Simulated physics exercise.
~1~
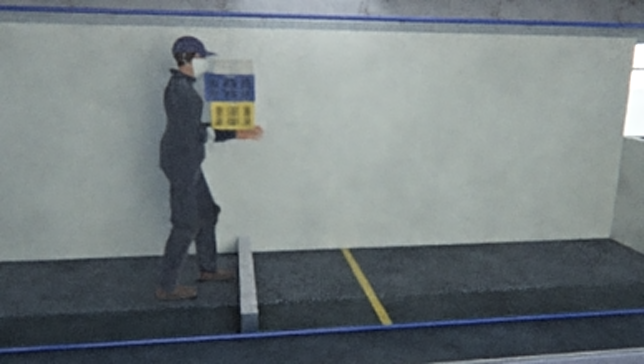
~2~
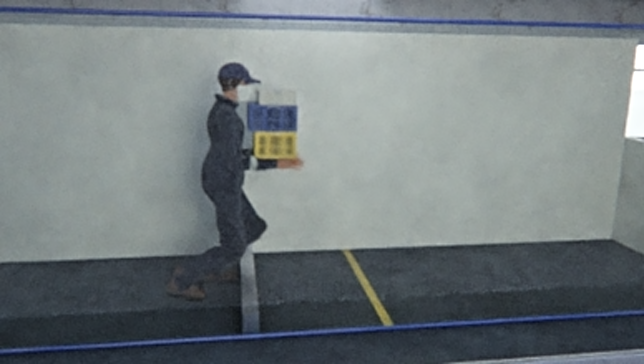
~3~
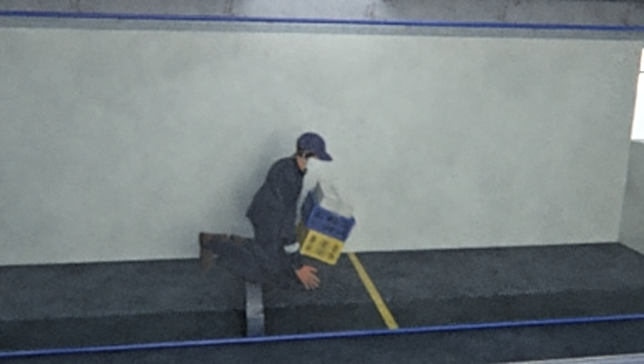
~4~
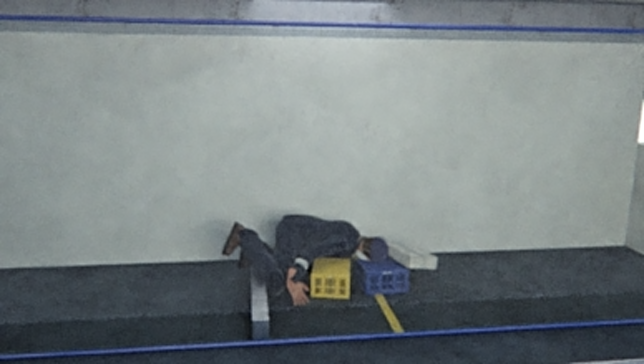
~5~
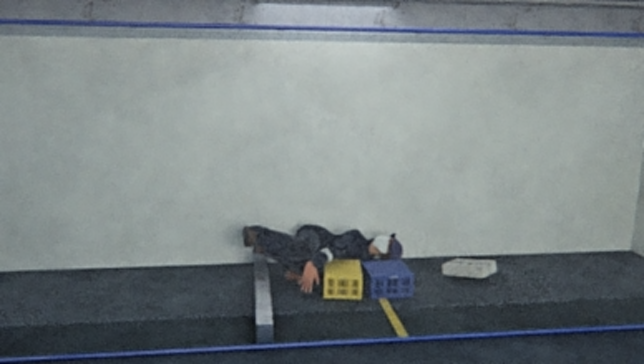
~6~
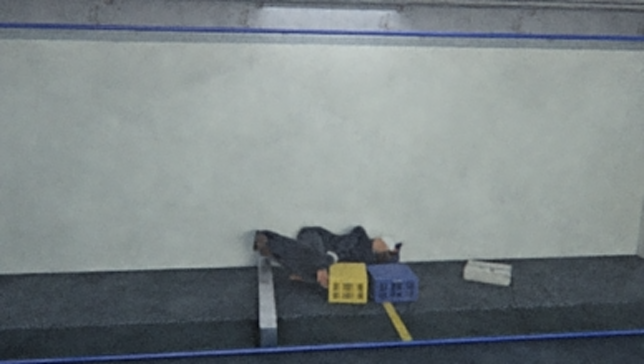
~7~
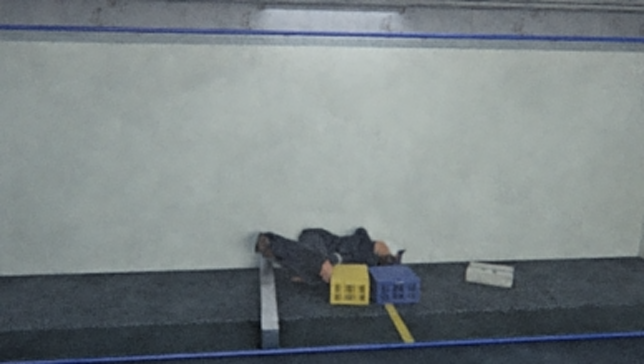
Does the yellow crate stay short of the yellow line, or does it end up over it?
The yellow crate stays short of the yellow line, coming to rest between the low rail and the line.
